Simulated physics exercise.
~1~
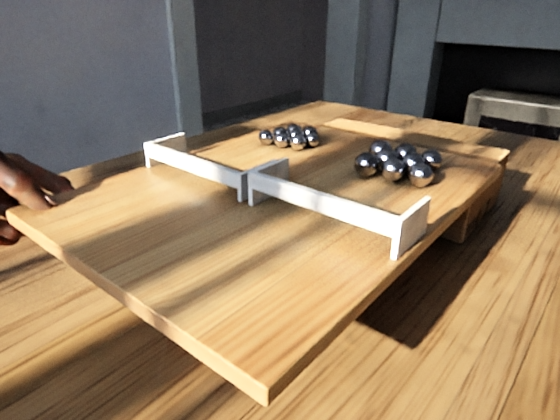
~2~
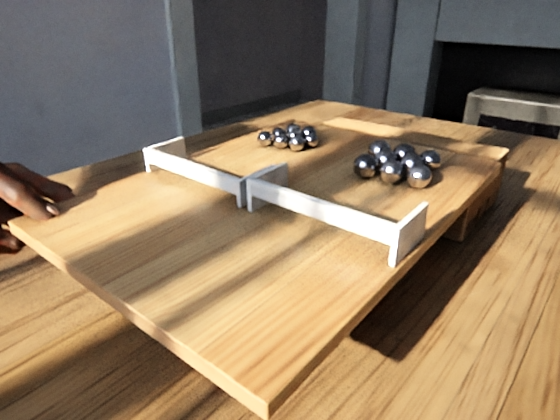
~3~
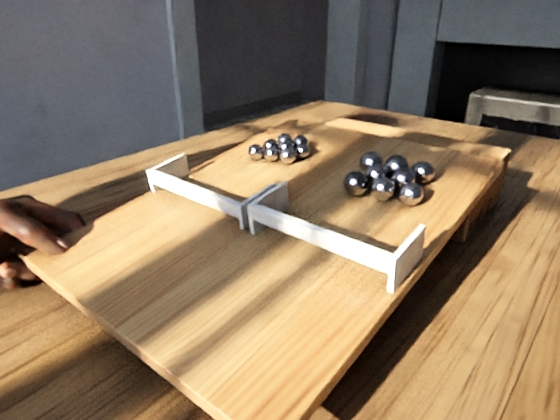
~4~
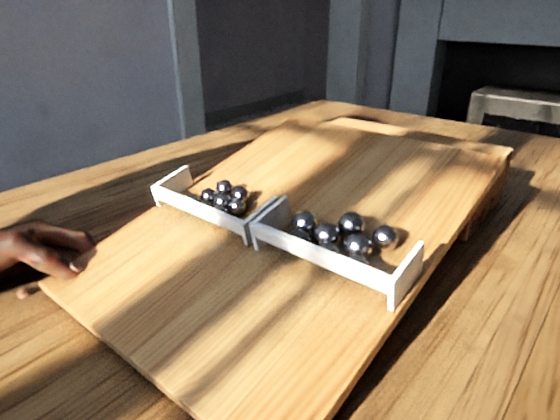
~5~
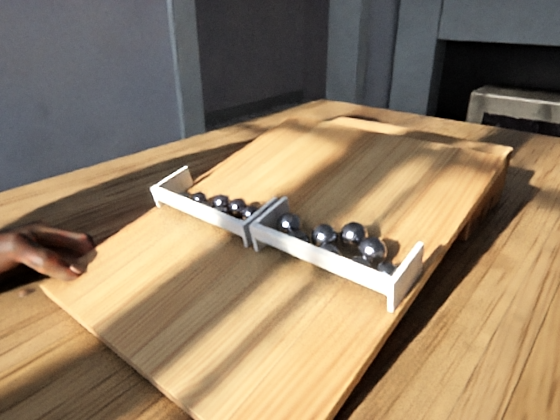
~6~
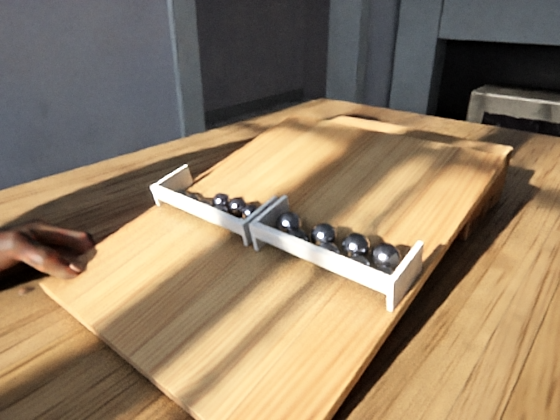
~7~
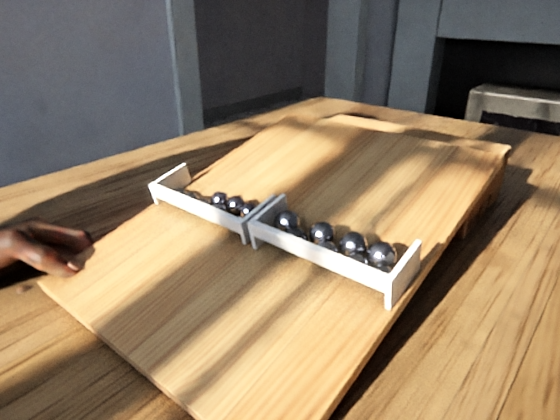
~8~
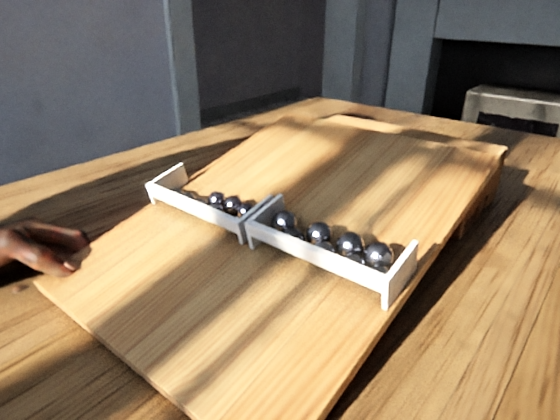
At first, a wooden board lies nearly level on a wooden table, with two clusters of shiny metal balls resting on it behind two low white barriers, while a hand holds its left end. The hand lowers that end, and the board begins to tilt toward the viewer's left. As the slope steepens, both clusters roll down toward the barriers. The balls reach the white barriers and spread out along them. Finally, the board rests at a gentle slant, with both groups held behind their barriers and the hand still beside the lowered end.
